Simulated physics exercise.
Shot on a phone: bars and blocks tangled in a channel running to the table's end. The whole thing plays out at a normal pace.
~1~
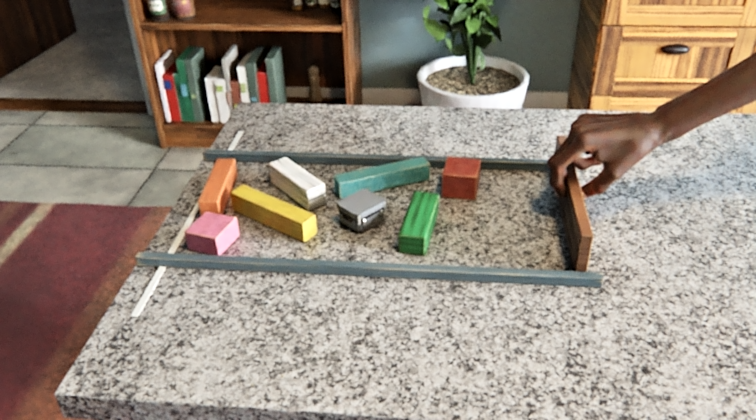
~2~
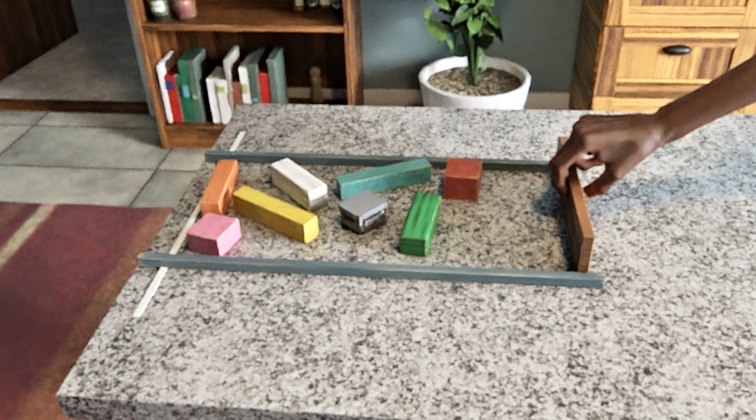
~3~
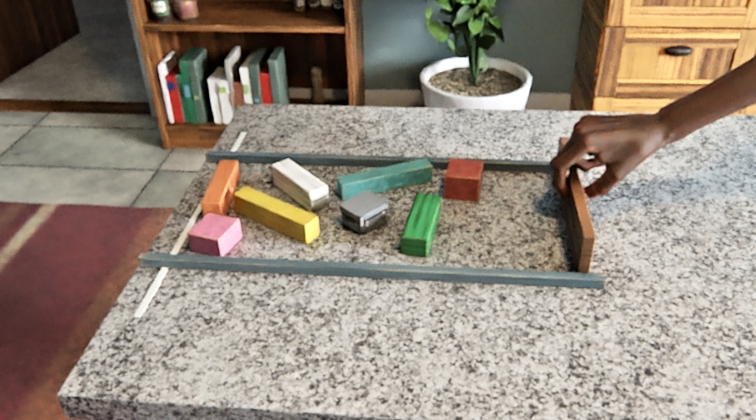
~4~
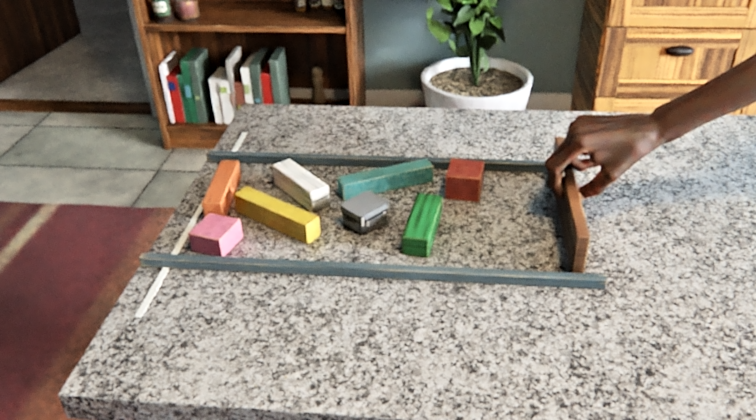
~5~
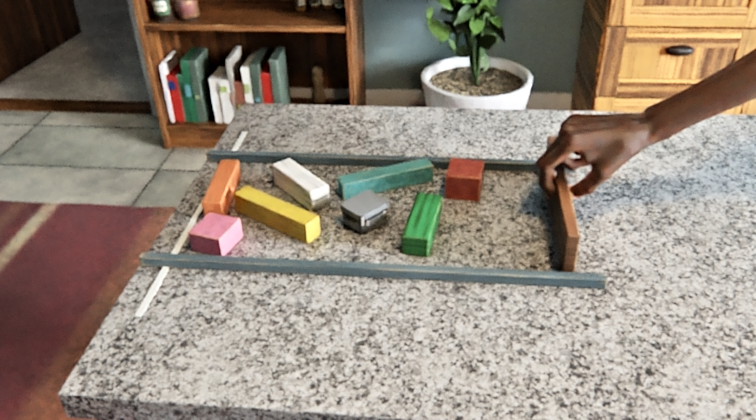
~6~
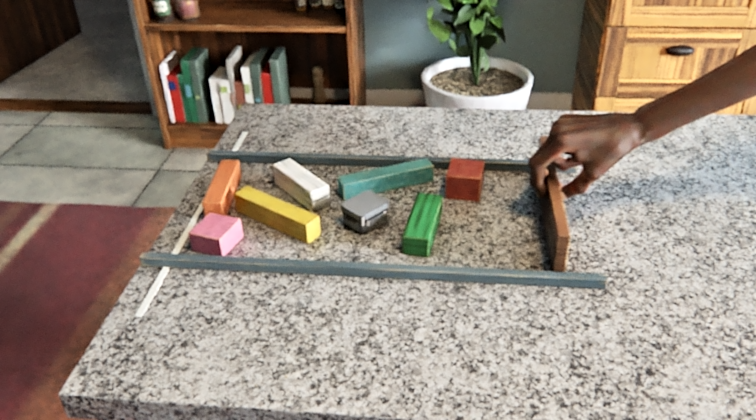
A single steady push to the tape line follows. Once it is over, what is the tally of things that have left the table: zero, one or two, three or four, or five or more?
A tally of five or more.
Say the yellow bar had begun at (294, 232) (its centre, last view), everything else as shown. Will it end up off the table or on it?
Placed there, it goes off the edge.
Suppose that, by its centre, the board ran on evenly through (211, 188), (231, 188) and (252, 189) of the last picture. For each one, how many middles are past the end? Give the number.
The numbers past the end are 6, 4 and 2.
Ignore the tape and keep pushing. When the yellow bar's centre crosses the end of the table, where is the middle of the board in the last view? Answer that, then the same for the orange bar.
Points: About (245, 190) and about (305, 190).
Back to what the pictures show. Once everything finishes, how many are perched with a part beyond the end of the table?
Things overhanging at the end: 1.
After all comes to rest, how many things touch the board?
At rest, 2 are in contact.
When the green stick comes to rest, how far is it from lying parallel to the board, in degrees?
I'd estimate about 0 degrees.
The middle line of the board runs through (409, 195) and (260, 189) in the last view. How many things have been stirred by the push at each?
First position 4; second position 8.
Early on, none off yet; orange bar at rest near (223, 189); pink block at rest near (216, 235); yellow bar at rest near (277, 213).
A while later, none off yet; orange bar travelled a little near (184, 191); pink block travelled a little near (204, 239); yellow bar travelled a little near (228, 220).
Finally, the number that fall off is five or more; lost, turquoise bar, grey case, white stick, yellow bar, pink block and orange bar.
